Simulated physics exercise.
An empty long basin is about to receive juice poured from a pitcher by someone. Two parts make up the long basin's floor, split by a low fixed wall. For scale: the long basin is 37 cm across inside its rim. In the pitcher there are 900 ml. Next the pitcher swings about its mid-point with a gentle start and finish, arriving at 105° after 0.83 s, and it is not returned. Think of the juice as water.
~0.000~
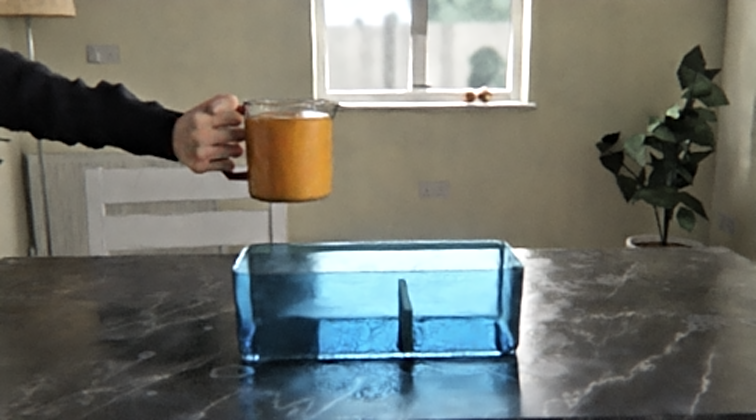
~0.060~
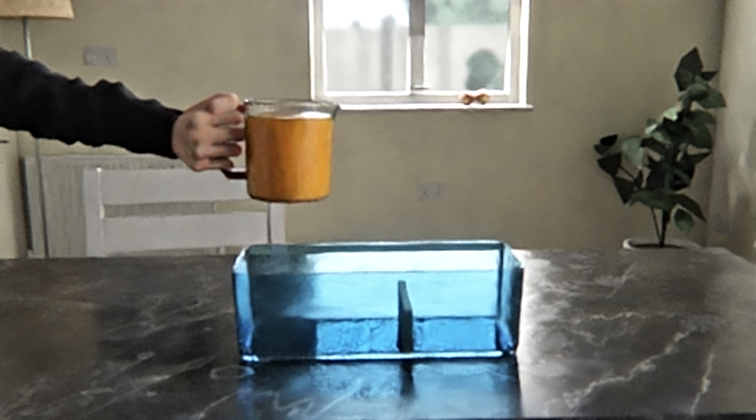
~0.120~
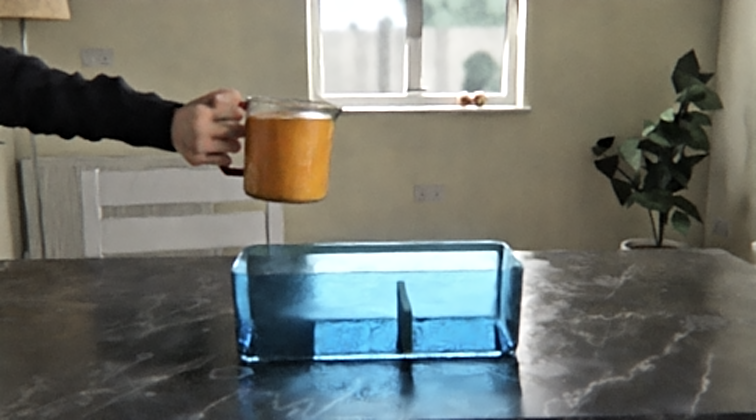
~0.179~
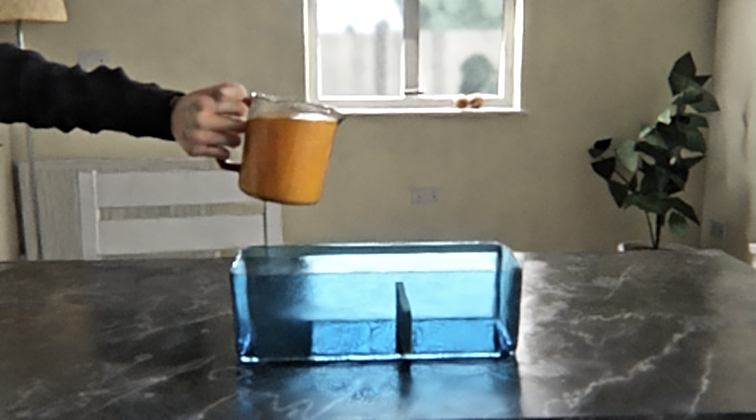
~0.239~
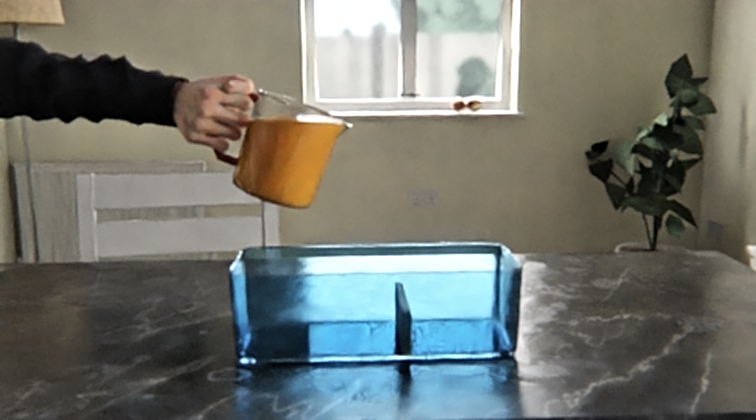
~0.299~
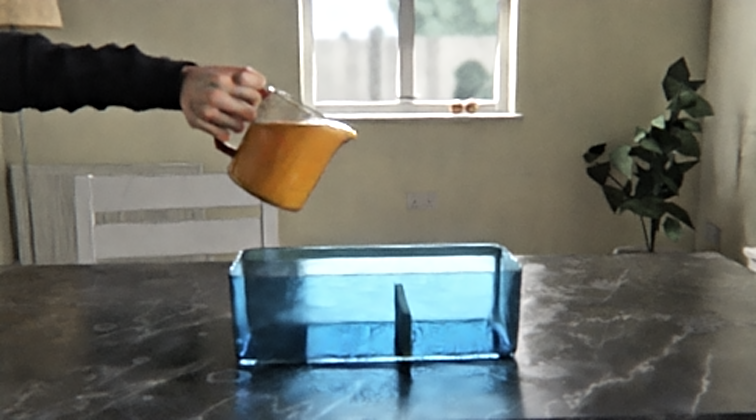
At the start, a hand holds a glass pitcher of orange juice upright above an empty blue glass basin with a low divider, on a dark marbled table. The hand then gradually tilts the pitcher to the right, and the juice shifts toward the spout until it reaches the lip.
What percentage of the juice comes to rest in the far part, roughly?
33 %.
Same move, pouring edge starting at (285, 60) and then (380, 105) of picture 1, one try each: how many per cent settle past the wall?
Result: 5 per cent, then 95 per cent.
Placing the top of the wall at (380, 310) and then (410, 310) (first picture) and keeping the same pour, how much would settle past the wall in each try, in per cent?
Some 80 in a hundred, then some 40 in a hundred.
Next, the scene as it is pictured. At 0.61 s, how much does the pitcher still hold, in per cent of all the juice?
Remaining: Near 62 % of the total.
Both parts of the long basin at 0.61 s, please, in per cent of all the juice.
Lab note: Left near 4, right near 12.
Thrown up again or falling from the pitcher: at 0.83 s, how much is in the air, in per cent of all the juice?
Around 16 percent of the liquid.
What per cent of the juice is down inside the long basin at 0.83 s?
I'd put it at roughly 68 per cent.
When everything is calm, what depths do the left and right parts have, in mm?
20 mm left, 16 mm right.
Then, 0.61 s in, the tilt is 88° and 62 per cent is still to pour, 4 is left of the wall and 11 right of it.
Then, 0.83 s in, the tilt is 105° and 16 per cent is still to pour, 37 is left of the wall and 32 right of it.
Then, 1.07 s in, the tilt is 105° and 2 per cent is still to pour, 60 is left of the wall and 33 right of it.
Then, 1.33 s in, the tilt is 105° and 0 per cent is still to pour, 65 is left of the wall and 33 right of it.
Finally, 65 per cent lies left of the wall, 33 right of it and 2 outside.
